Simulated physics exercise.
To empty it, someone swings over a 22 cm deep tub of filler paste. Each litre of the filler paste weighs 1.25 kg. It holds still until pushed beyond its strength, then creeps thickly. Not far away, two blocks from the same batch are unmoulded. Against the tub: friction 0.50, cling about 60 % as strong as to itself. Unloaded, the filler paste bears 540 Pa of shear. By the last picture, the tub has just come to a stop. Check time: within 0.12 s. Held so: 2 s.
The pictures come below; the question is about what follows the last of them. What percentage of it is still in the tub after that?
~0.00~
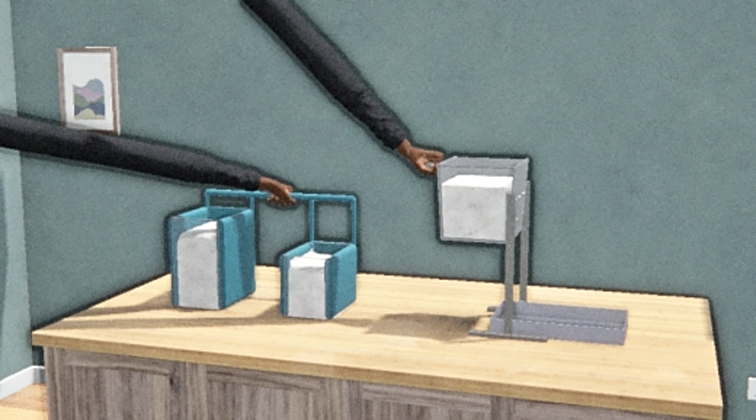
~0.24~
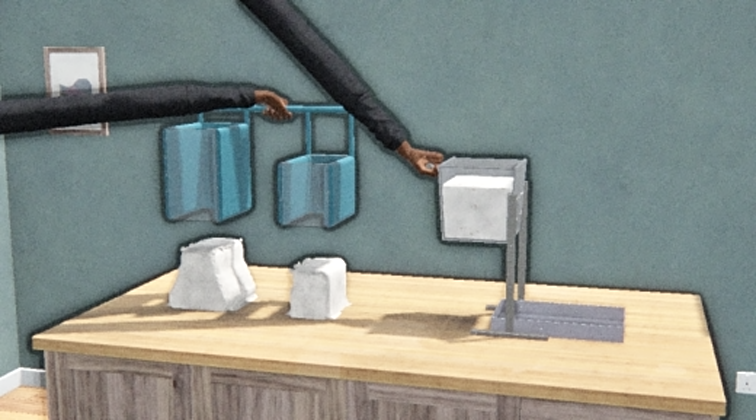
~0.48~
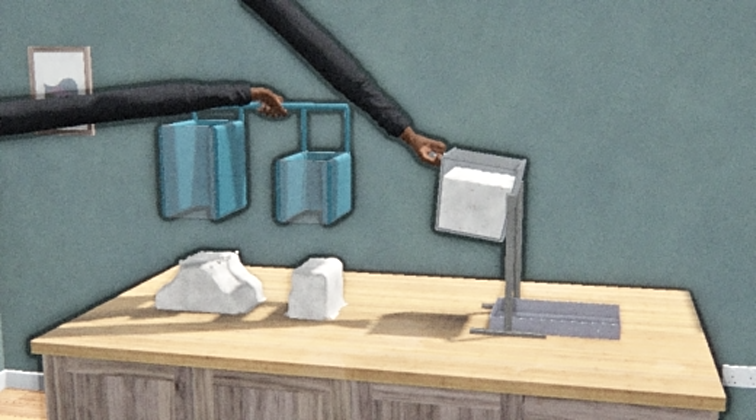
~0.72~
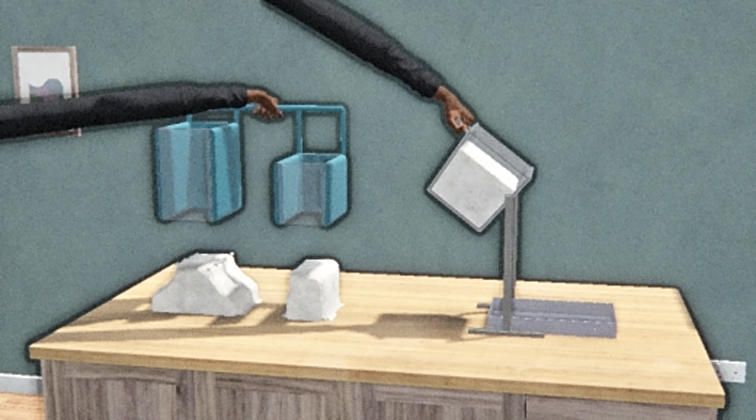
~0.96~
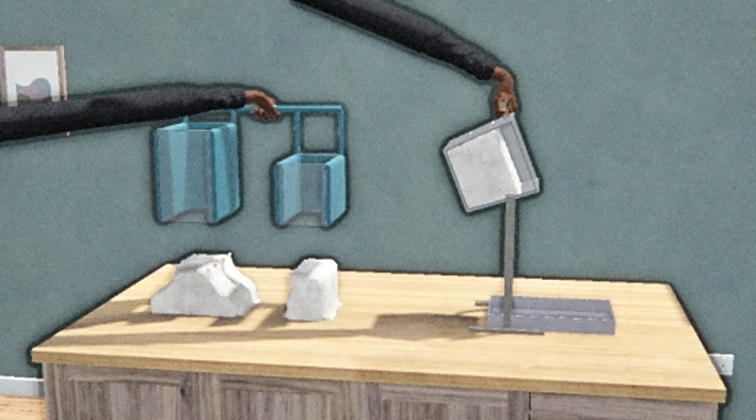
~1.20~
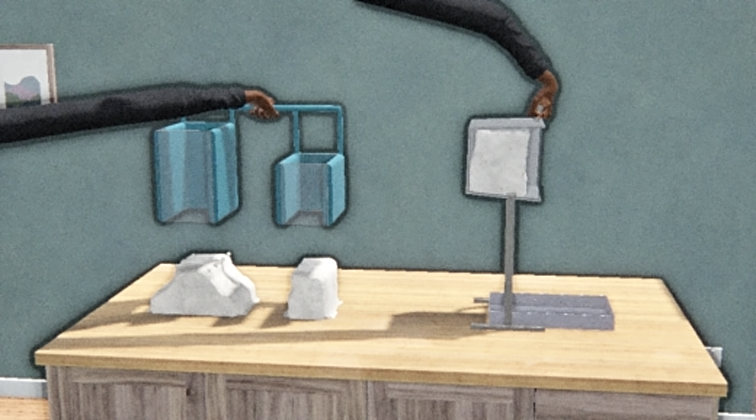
About 59 %.
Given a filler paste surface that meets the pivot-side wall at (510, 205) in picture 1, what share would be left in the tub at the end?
Then roughly 100 %.
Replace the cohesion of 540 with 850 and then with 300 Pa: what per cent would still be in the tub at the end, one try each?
First 100 %, second 40 %.
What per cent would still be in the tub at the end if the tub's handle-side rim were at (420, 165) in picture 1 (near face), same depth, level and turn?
Close to 40 per cent would still be in the tub.
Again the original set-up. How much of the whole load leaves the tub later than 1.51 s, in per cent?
I reckon it's around 20 in a hundred.
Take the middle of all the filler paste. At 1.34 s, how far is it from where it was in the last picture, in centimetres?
Looks like around 4 cm to me.
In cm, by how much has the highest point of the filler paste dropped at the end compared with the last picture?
10 cm.
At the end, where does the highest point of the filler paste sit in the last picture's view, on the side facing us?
(493, 163).
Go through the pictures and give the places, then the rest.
Handle-side rim at (440, 165), tilt 0 degrees; top of the filler paste at (452, 184); blocks stand 26 cm, 17 cm (left to right), in the first frame.
Handle-side rim at (441, 166), tilt 0 degrees; top of the filler paste at (453, 185); blocks stand 21 cm, 16 cm (left to right), in the second frame.
Handle-side rim at (445, 157), tilt 8 degrees; top of the filler paste at (448, 177); blocks stand 16 cm, 16 cm (left to right), in the third frame.
Handle-side rim at (471, 132), tilt 38 degrees; top of the filler paste at (463, 150); blocks stand 16 cm, 16 cm (left to right), in the fourth frame.
Handle-side rim at (512, 122), tilt 68 degrees; top of the filler paste at (495, 133); blocks stand 16 cm, 16 cm (left to right), in the fifth frame.
Handle-side rim at (544, 128), tilt 91 degrees; top of the filler paste at (482, 132); blocks stand 16 cm, 16 cm (left to right), in the sixth frame.
After 1.34 s, the tub is at 92 degrees and holds 100 %.
After 1.51 s, the tub is at 92 degrees and holds 78 %.
After 1.68 s, the tub is at 92 degrees and holds 62 %.
After 1.85 s, the tub is at 92 degrees and holds 59 %.
After 3.20 s, at the end, the tub is at 92 degrees and holds 59 %.
